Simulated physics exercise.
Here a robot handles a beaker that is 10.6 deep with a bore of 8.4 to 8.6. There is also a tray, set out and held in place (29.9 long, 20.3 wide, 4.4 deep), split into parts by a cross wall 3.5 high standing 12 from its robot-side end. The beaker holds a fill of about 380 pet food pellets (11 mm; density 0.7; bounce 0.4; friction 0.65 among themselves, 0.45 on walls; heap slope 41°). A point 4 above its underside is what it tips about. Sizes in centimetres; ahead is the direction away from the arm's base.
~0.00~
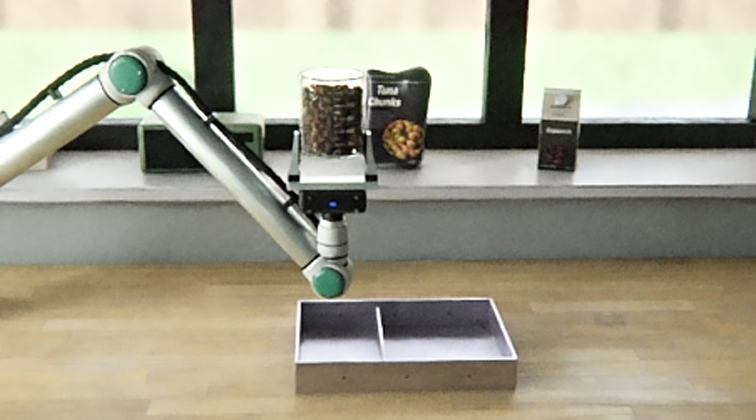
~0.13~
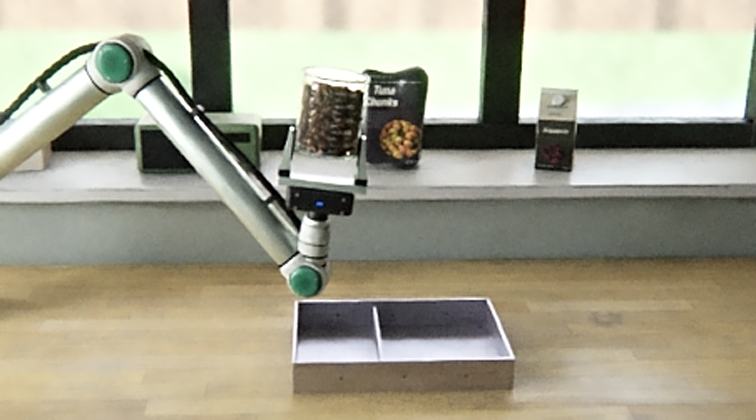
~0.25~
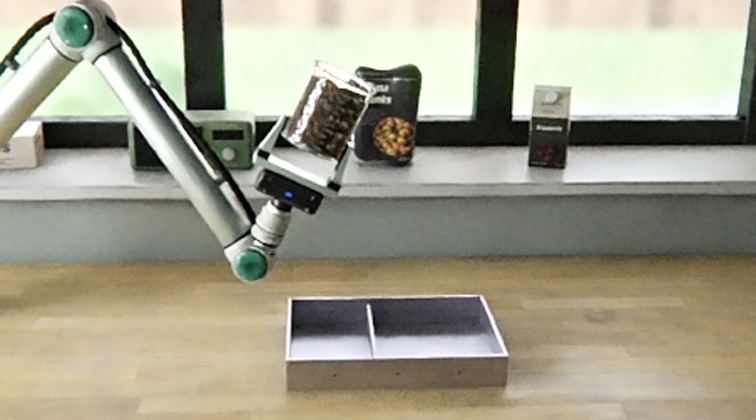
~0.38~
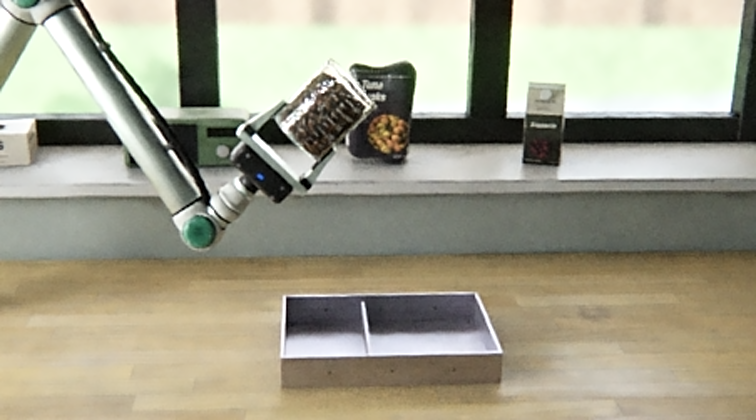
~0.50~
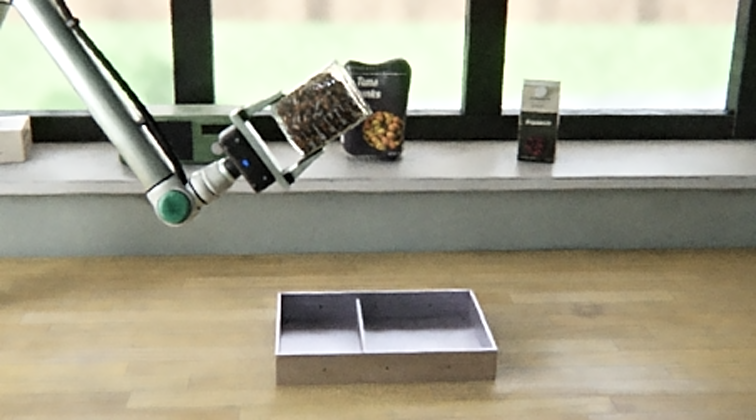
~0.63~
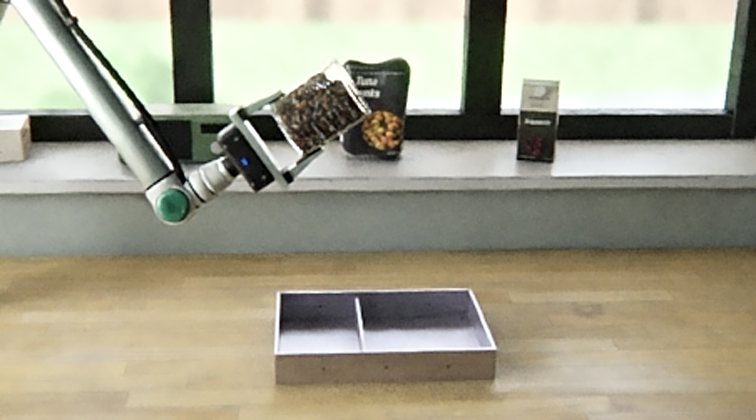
The footage shows a robot arm holding a clear beaker of brown pellets upright above a divided tray, then drawing back to the left while tilting the beaker rightward, before staying nearly still with the pellets inside.
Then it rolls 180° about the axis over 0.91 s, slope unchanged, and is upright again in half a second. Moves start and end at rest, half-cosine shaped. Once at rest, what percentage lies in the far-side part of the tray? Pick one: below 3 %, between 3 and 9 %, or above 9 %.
It is below 3 %.
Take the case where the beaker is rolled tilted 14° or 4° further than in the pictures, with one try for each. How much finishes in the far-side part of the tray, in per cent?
The first try gives around 5 percent, the second around 0 percent.
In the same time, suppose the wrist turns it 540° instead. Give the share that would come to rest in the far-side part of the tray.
0 %.
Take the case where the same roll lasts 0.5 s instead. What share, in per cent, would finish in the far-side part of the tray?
Then about 0 per cent.
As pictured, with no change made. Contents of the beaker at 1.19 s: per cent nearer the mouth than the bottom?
Mouth-half fraction: Approx. 45 %.
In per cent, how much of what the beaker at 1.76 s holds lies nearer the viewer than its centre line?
That comes to around 50 per cent.
By 1.19 s, tipped 56°, highest piece 42 above the table; 383 in the beaker, 1 in the far-side part.
By 1.76 s, tipped 34°, highest piece 41 above the table; 382 in the beaker, 2 in the far-side part.
By 2.24 s, upright, highest piece 42 above the table; 382 in the beaker, 2 in the far-side part.
By 2.94 s, upright, highest piece 42 above the table; 382 in the beaker, 2 in the far-side part.
Final count, 382 in the beaker, 2 in the far-side part. That is 1 % in the far-side part of the tray.
